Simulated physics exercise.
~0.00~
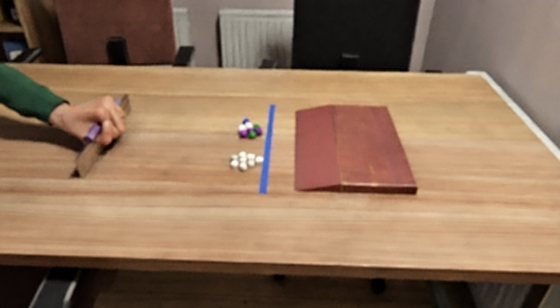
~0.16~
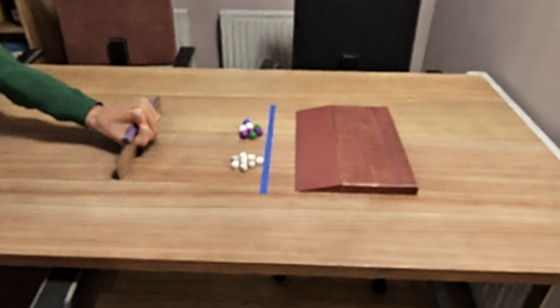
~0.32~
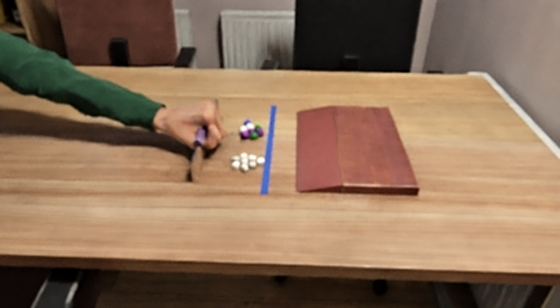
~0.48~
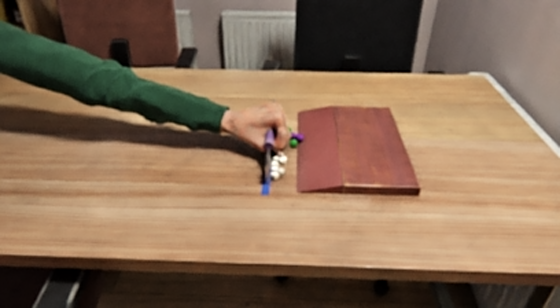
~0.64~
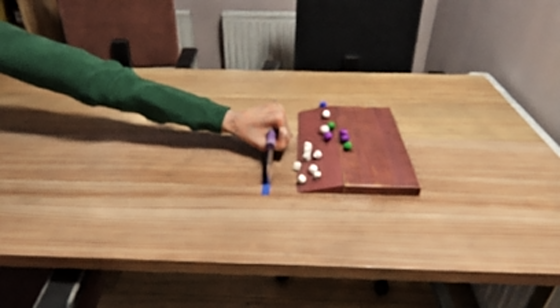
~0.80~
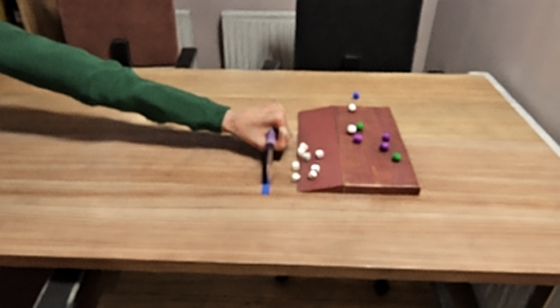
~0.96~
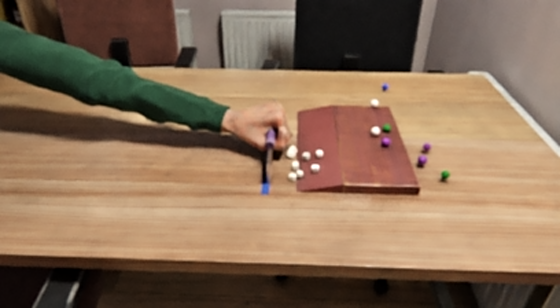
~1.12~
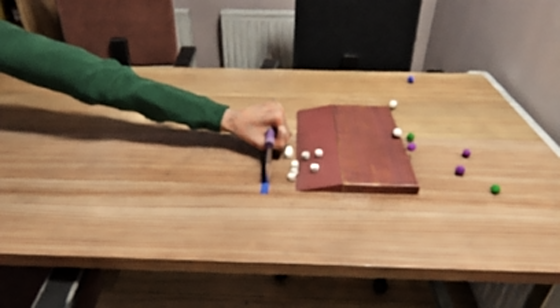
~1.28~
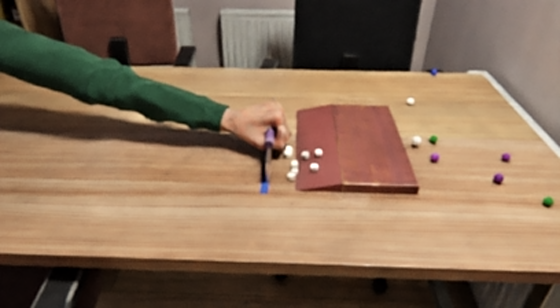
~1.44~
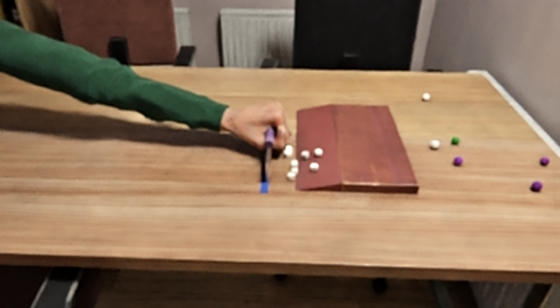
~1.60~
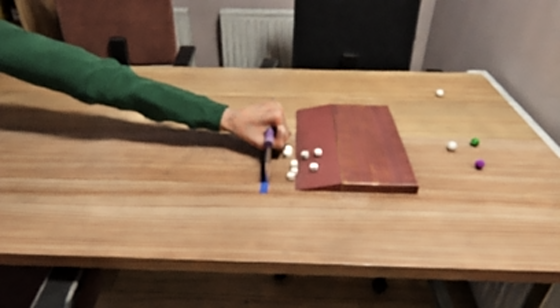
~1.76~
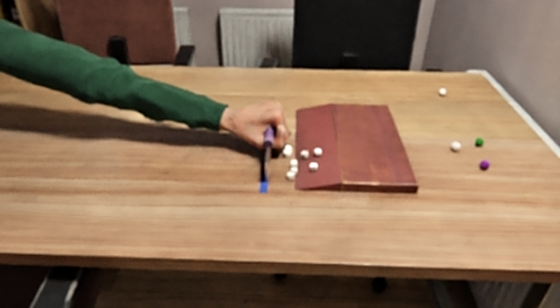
A hand in a green sleeve slides an upright scraper rightward across a wooden table, seen from above one long side by a slightly swaying camera. Ahead lie a mixed heap of purple, green, blue and white pieces on the far side and a white heap nearer, before blue tape and a dark red ramp with a slab. The scraper pushes both heaps along and stops at the tape. The white pieces spread out and settle around the foot and lower part of the ramp. The mixed pieces run over the slab onto the table beyond, where some leave the right side and four remain.
